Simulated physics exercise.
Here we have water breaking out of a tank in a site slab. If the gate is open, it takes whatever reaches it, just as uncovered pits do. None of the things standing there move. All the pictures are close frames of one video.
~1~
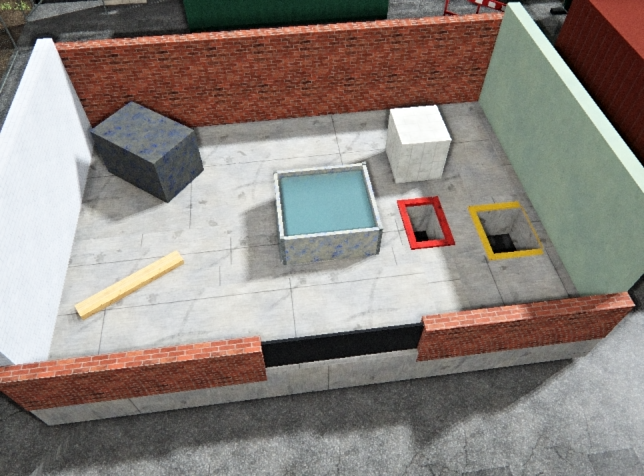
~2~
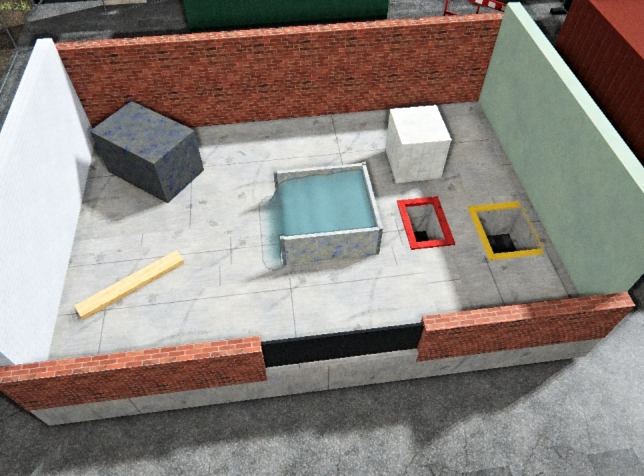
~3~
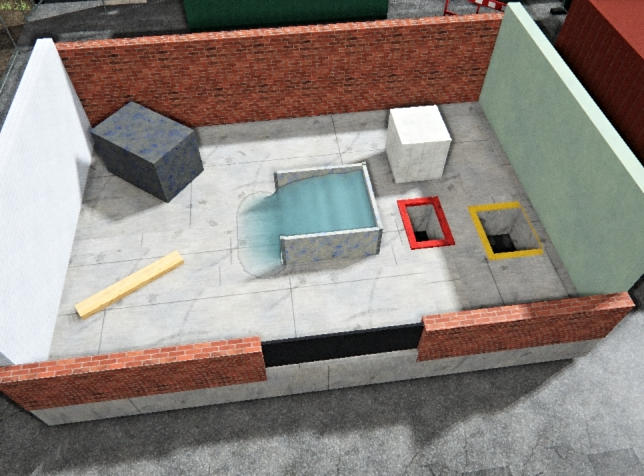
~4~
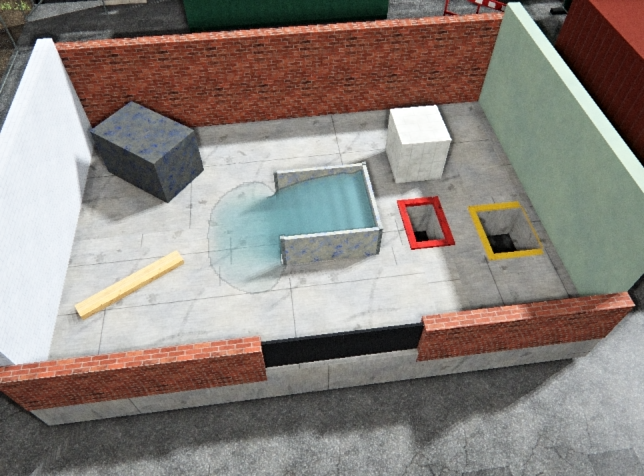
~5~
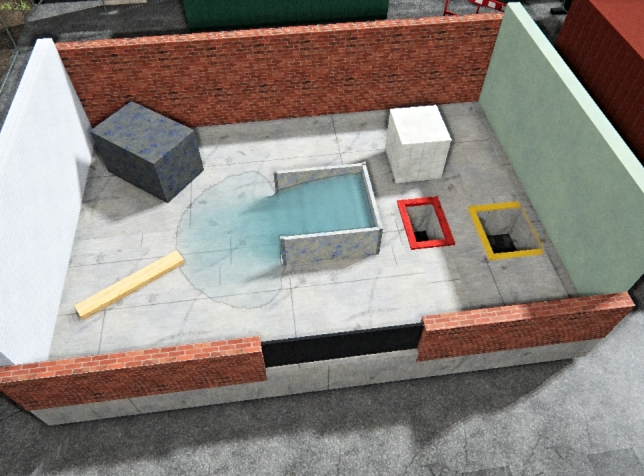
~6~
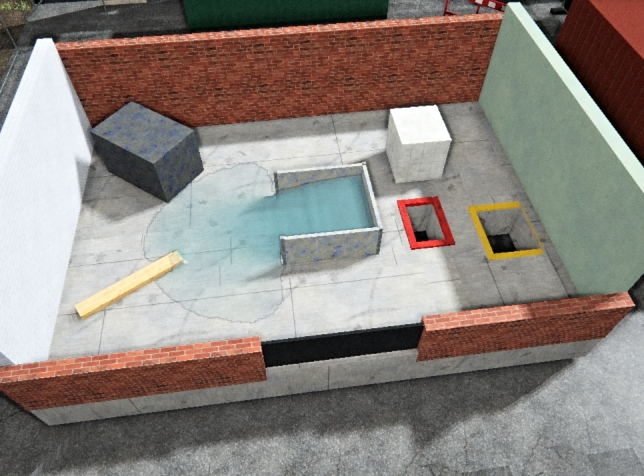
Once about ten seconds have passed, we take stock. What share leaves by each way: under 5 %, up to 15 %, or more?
At the end, as it plays out the gate never reaches five per cent; as it plays out the yellow pit never reaches five per cent; as it plays out the red pit never reaches five per cent.
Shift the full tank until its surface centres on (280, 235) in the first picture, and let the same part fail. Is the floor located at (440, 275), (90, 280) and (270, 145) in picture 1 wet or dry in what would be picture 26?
Unflooded - soaked - unflooded.
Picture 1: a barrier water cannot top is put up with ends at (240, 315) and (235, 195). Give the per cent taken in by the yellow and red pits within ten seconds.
I'd say the yellow pit takes roughly 10 %, the red pit roughly 0 %.
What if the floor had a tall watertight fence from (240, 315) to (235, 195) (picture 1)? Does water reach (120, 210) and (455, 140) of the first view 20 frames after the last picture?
Going one by one, you'd find the first left untouched and then the other left untouched.
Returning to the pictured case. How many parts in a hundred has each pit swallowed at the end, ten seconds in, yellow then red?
First 2 %, then 0 %.
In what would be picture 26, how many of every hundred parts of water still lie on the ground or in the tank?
Estimate: Some 100 %.
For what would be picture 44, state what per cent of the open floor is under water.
Some 55 in a hundred.
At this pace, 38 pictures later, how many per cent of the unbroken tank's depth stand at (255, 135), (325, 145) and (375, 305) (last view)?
Respectively 6, 2 and 4 per cent.
A moment on, water covers 30 % of the floor; the gate 0 %, the yellow pit 0 %, the red pit 0 %.
Next, water covers 35 % of the floor; the gate 0 %, the yellow pit 0 %, the red pit 0 %.
Then, water covers 40 % of the floor; the gate 0 %, the yellow pit 0 %, the red pit 0 %.
Later, water covers 55 % of the floor; the gate 0 %, the yellow pit 0 %, the red pit 0 %.
In the end, water covers 85 % of the floor; the gate 0 %, the yellow pit 1 %, the red pit 0 %.
